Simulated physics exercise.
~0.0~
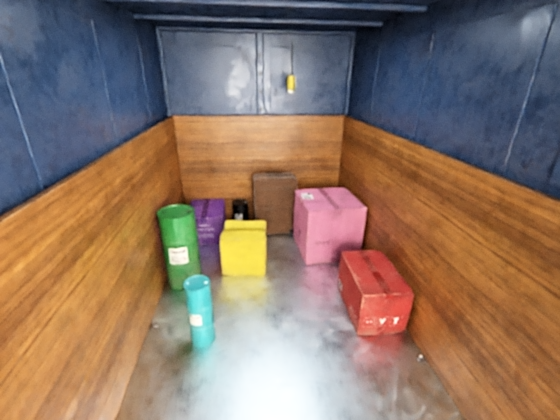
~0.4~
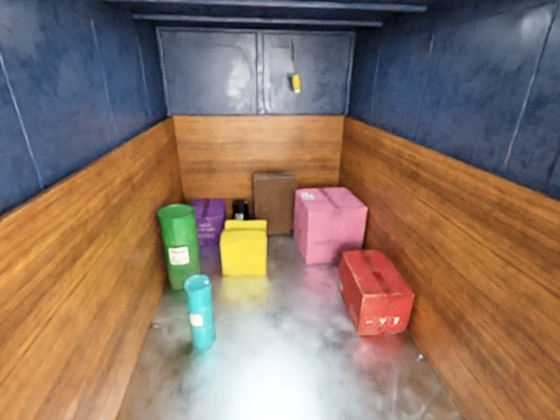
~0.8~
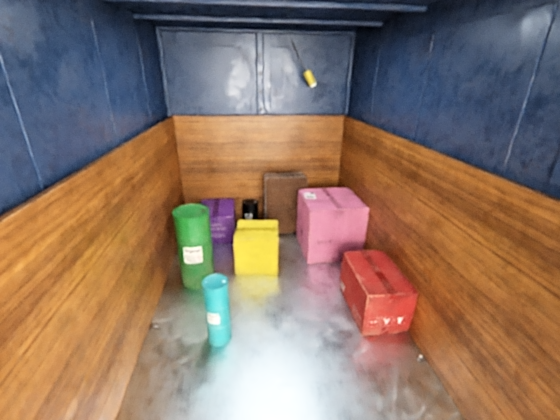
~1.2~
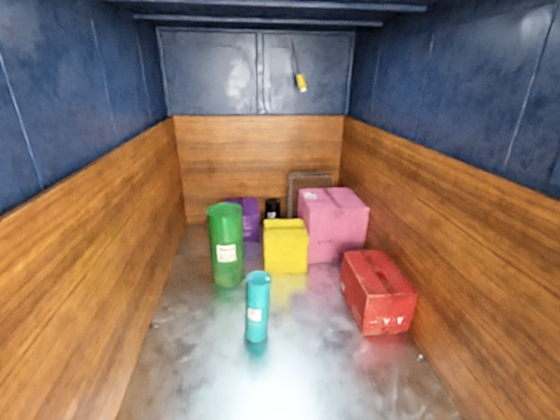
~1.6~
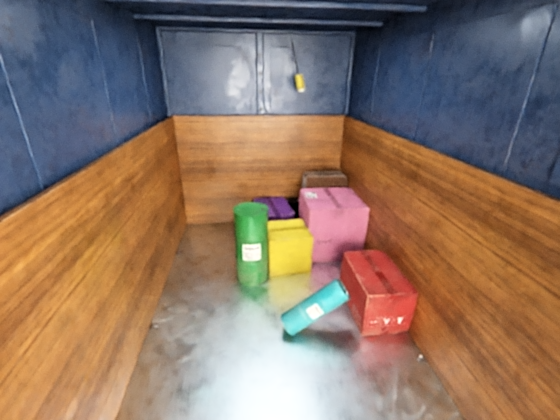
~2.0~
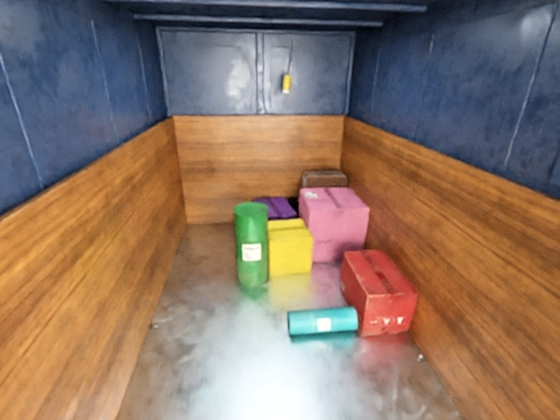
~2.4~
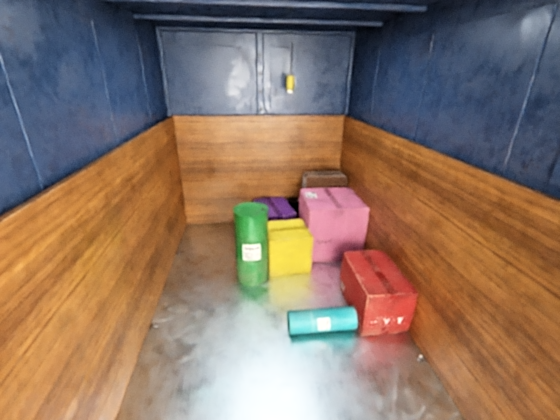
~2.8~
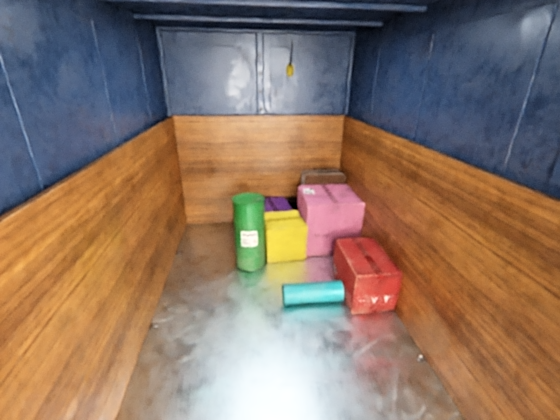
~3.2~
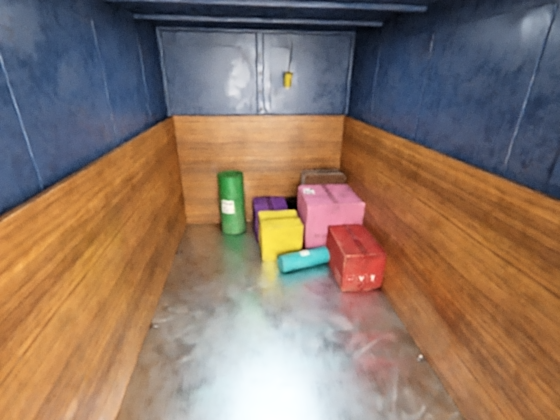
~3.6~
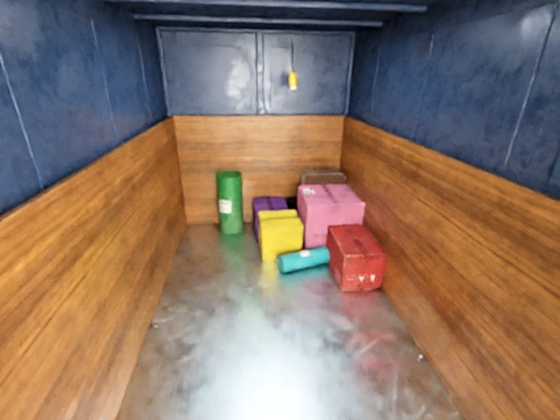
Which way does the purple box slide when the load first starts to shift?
The purple box slides to the right, behind the yellow box and towards the pink one.
At first, colourful boxes, a brown case, a green drum and a turquoise canister stand still in a wood-lined load bay, with a small yellow lamp hanging at the far end. The lamp swings to the right, and the drum, canister, case and the purple and yellow boxes slide right. The turquoise canister then tips over beside the red box and lies on its side. After a pause, the drum, the fallen canister and the red and yellow boxes slide towards the far wall. Finally, everything rests, with the drum upright near that wall and the pink box still in its place.
